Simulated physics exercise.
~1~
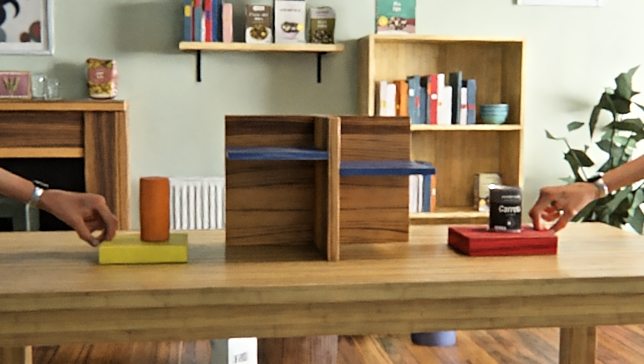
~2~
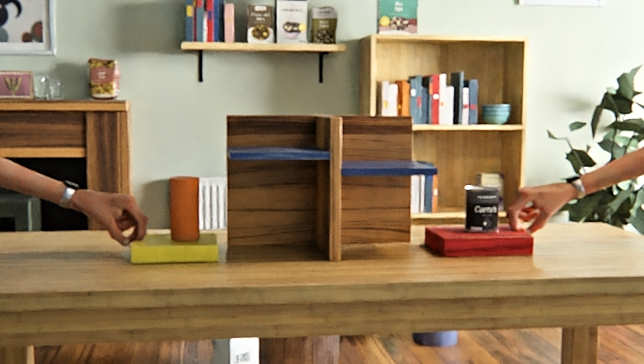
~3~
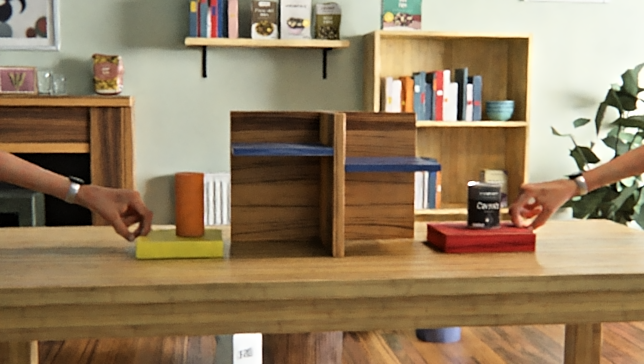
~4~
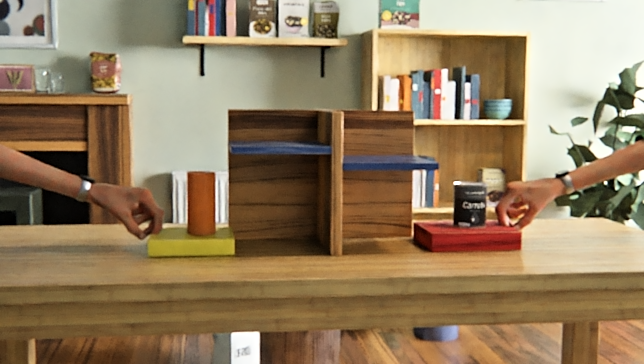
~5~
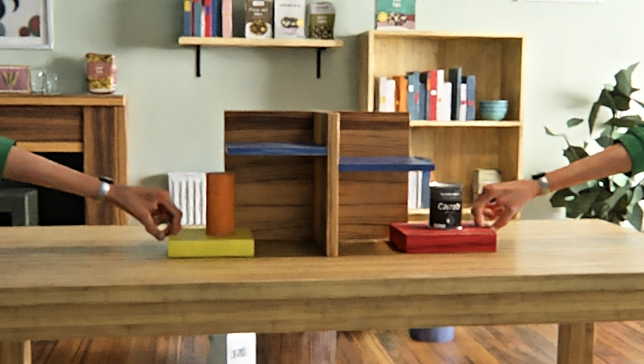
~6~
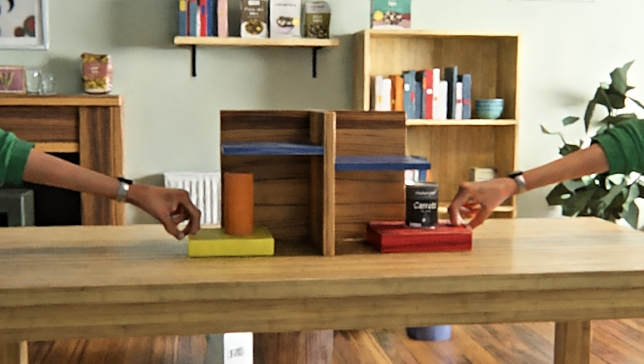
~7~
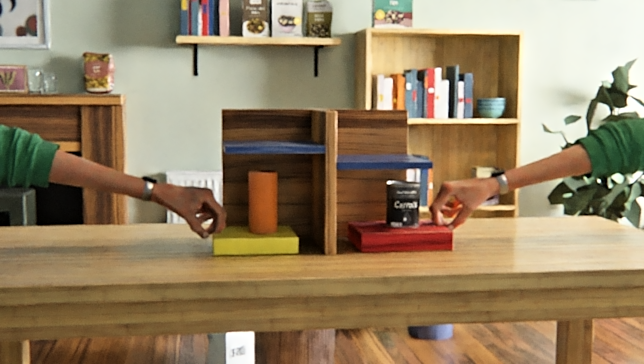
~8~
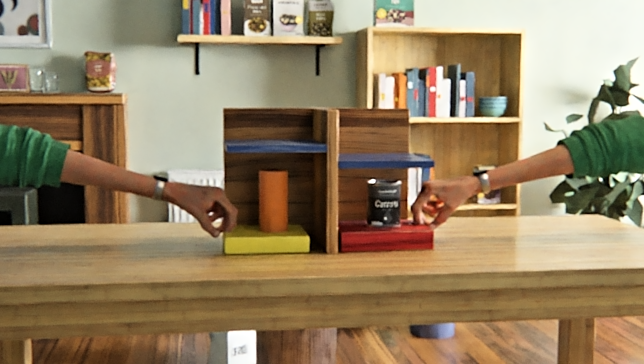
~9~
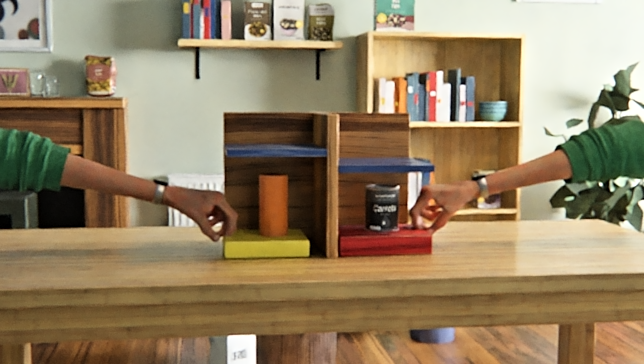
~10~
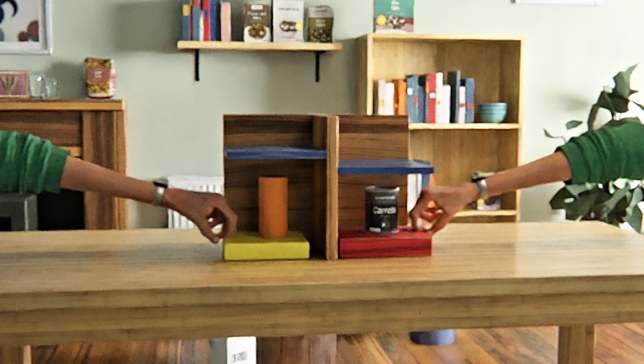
Two hands pushed a yellow block carrying an upright orange cylinder and a red block carrying a black tin inward from opposite sides of a wooden table, until both slid beneath the blue shelves of a wooden unit and stopped, everything still standing.
